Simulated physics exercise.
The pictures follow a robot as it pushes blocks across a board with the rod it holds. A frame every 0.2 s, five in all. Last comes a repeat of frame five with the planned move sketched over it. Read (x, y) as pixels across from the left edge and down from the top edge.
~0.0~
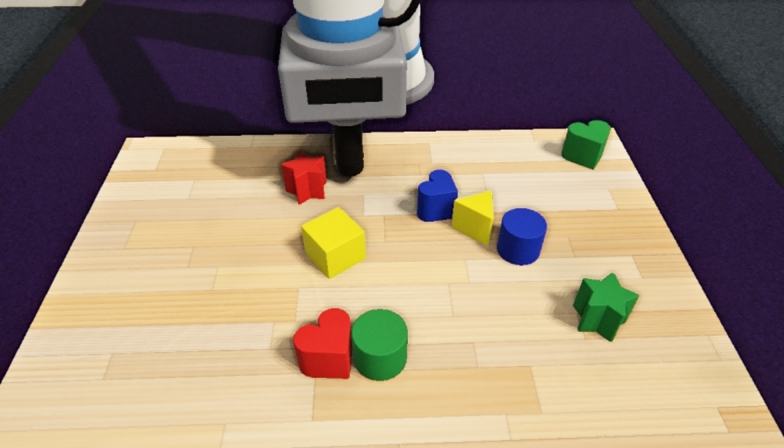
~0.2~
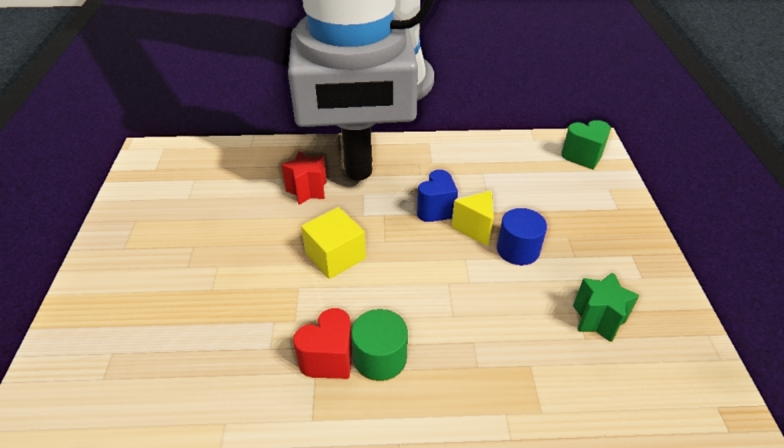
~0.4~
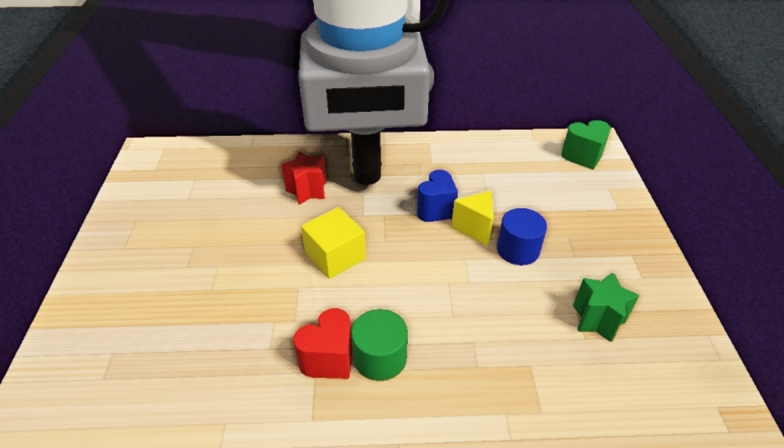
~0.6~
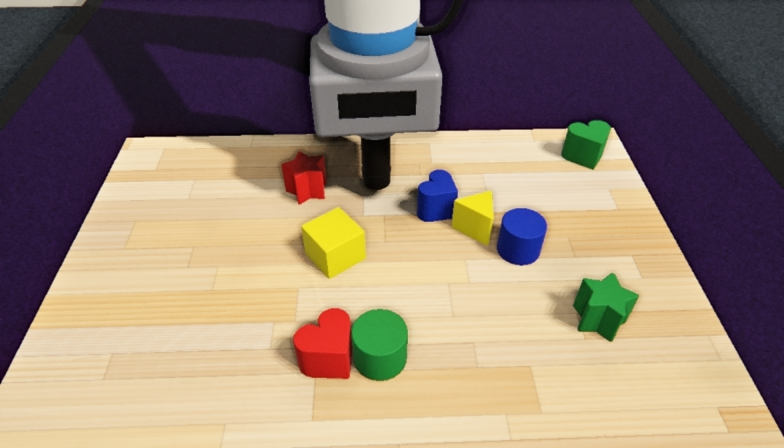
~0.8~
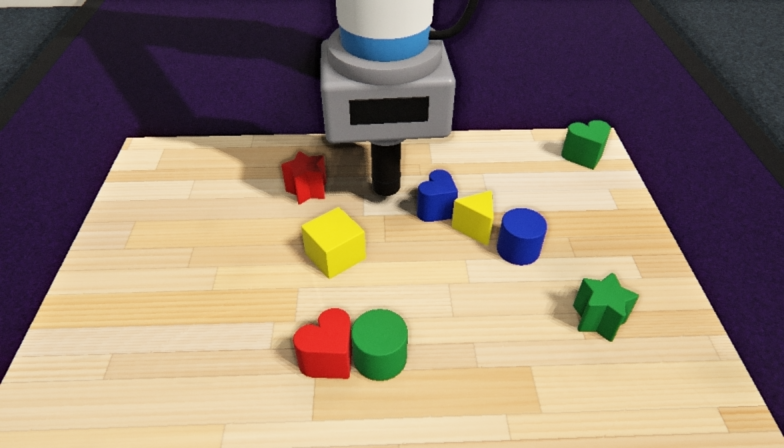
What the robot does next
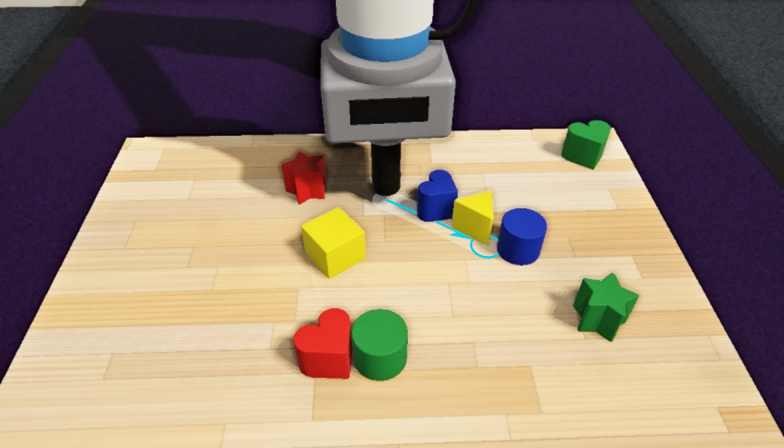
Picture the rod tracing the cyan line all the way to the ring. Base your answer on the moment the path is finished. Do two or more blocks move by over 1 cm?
Yes - that is the case.
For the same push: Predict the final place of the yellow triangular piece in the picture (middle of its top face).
At (532, 229).
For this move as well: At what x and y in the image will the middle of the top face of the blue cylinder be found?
That would be at about pixel (570, 232).
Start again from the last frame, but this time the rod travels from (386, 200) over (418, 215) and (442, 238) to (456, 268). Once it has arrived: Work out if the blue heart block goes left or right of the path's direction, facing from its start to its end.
It moves over to the left.
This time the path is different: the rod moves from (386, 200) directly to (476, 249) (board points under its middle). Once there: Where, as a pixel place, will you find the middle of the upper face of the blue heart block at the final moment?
Roughly at (461, 185).
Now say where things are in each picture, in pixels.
The first picture shows rod's lower end at (350, 169); red star-shaped block at (304, 163); blue heart block at (439, 183); yellow triangular piece at (479, 202); blue cylinder at (525, 222).
The second picture shows rod at (359, 173); blocks still.
The third picture shows rod at (368, 177); blocks still.
The fourth picture shows rod at (377, 182); blocks still.
The fifth picture shows rod at (386, 188); red star-shaped block at (304, 163); blue heart block at (439, 183); yellow triangular piece at (479, 202); blue cylinder at (525, 222).
Drawn move, straight from (386, 200) to (486, 246).
The first path, step by step. One third of the way, rod at (420, 202); blue heart block at (452, 184), turned 25° anticlockwise.
Two thirds of the way, rod at (453, 217); blue heart block at (469, 185), turned 90° anticlockwise; yellow triangular piece at (494, 211); blue cylinder at (532, 224).
At the end, rod at (489, 234); red star-shaped block still; blue heart block at (470, 185), turned 95° anticlockwise; yellow triangular piece at (532, 229); blue cylinder at (570, 232).
